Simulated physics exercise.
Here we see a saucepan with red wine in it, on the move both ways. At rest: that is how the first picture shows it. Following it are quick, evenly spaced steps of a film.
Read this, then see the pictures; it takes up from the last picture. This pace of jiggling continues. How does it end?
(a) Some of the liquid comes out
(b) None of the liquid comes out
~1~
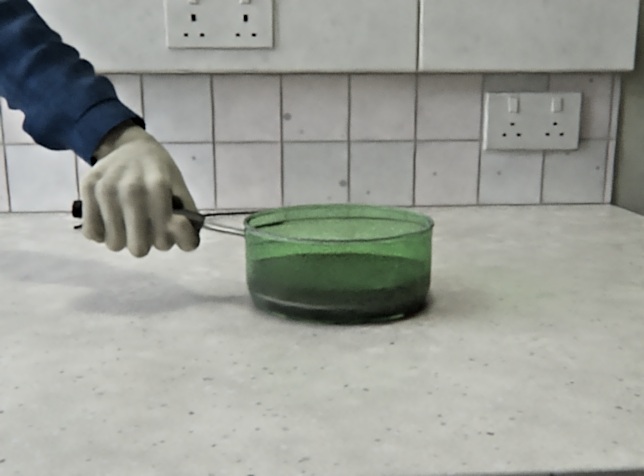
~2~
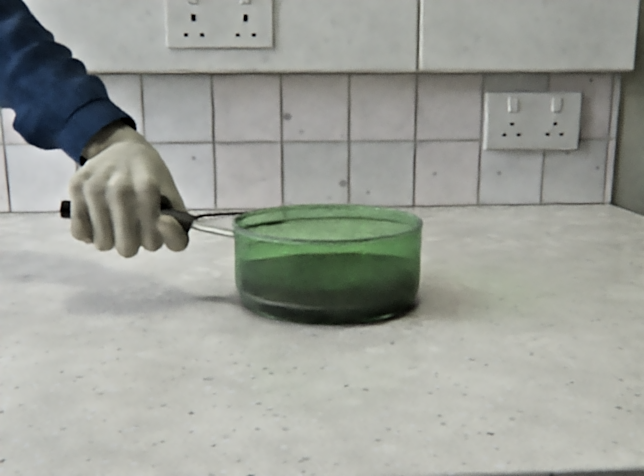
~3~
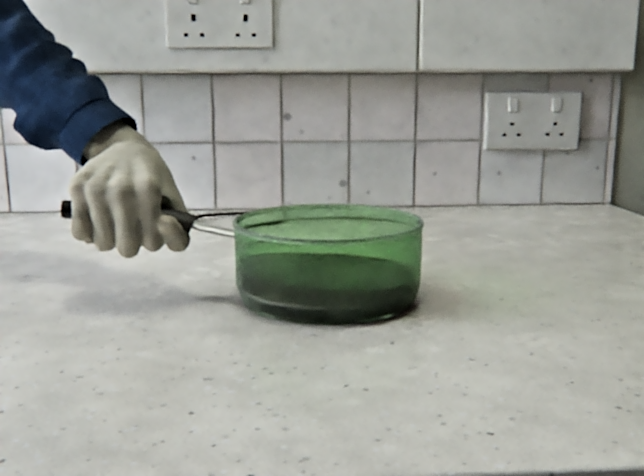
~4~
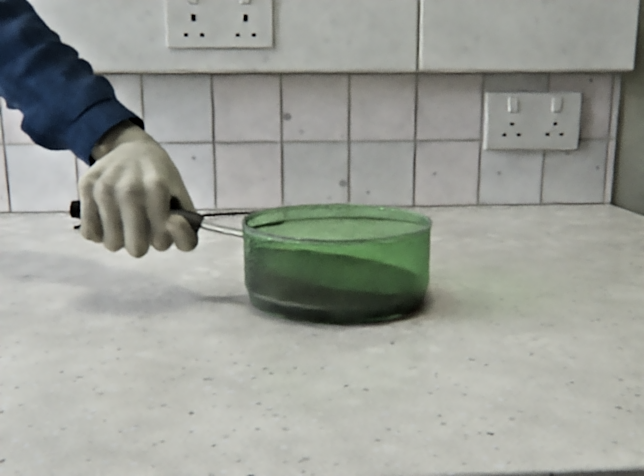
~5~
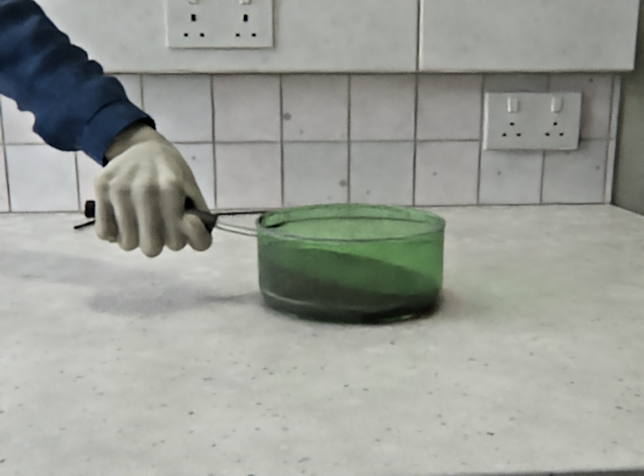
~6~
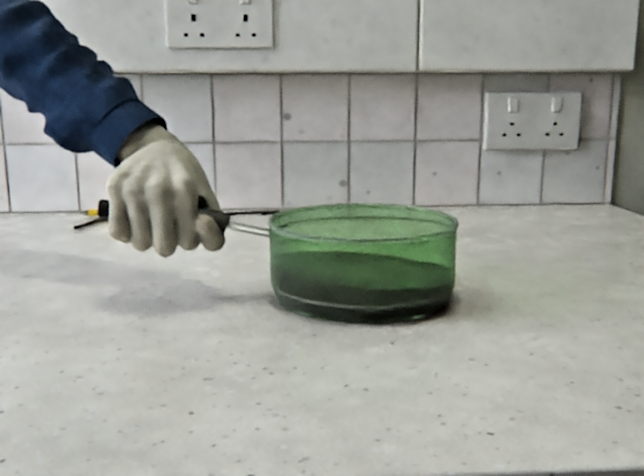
Answer: A.
A moment on, the highest wave so far comes most of the way to the rim.
Further on, the highest wave so far goes over the rim.
When it is over, the highest wave so far goes over the rim; some is on the top.
